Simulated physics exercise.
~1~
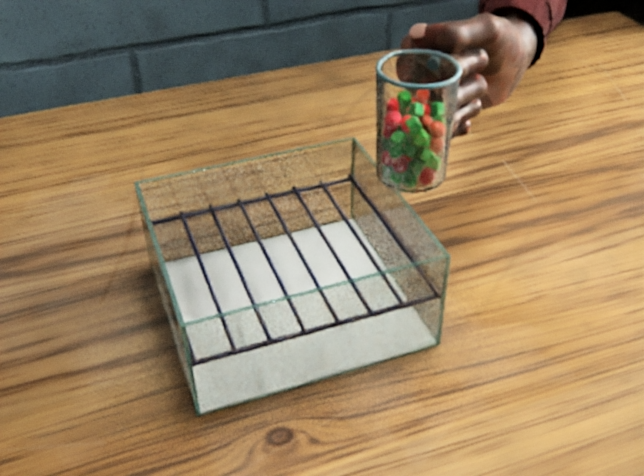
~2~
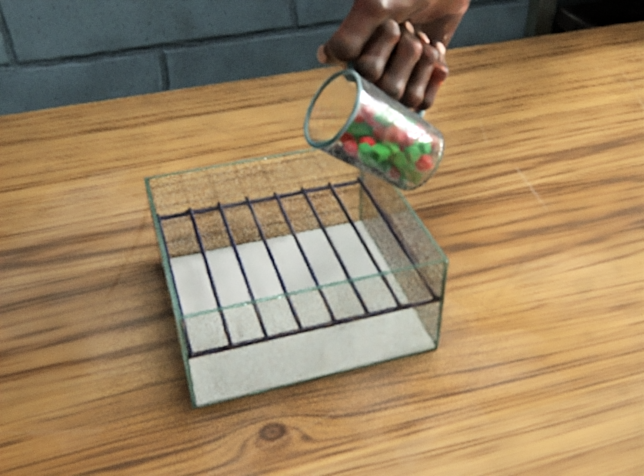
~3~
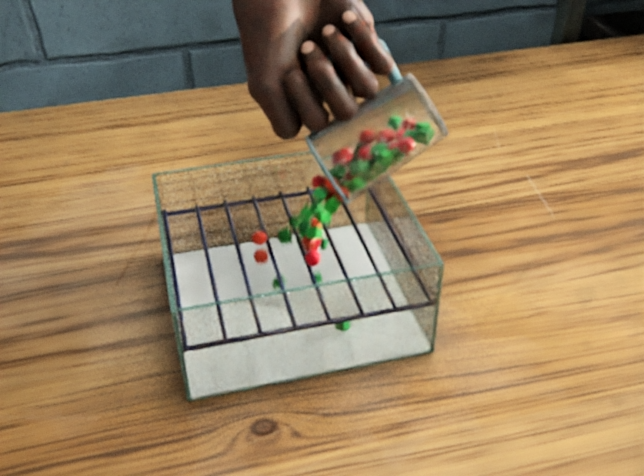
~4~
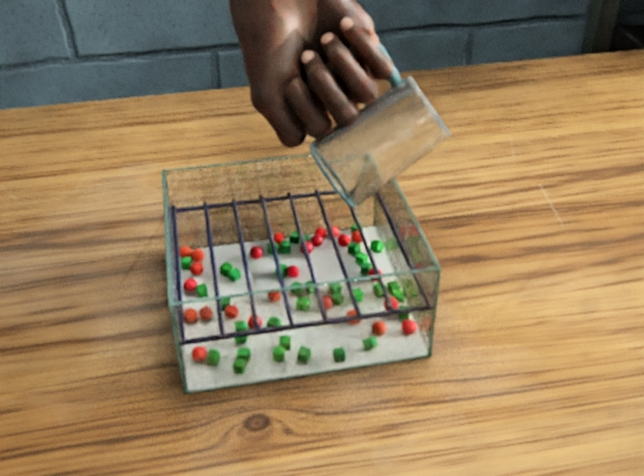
A hand tips a cup of green and red pieces, which all drop through a rack.
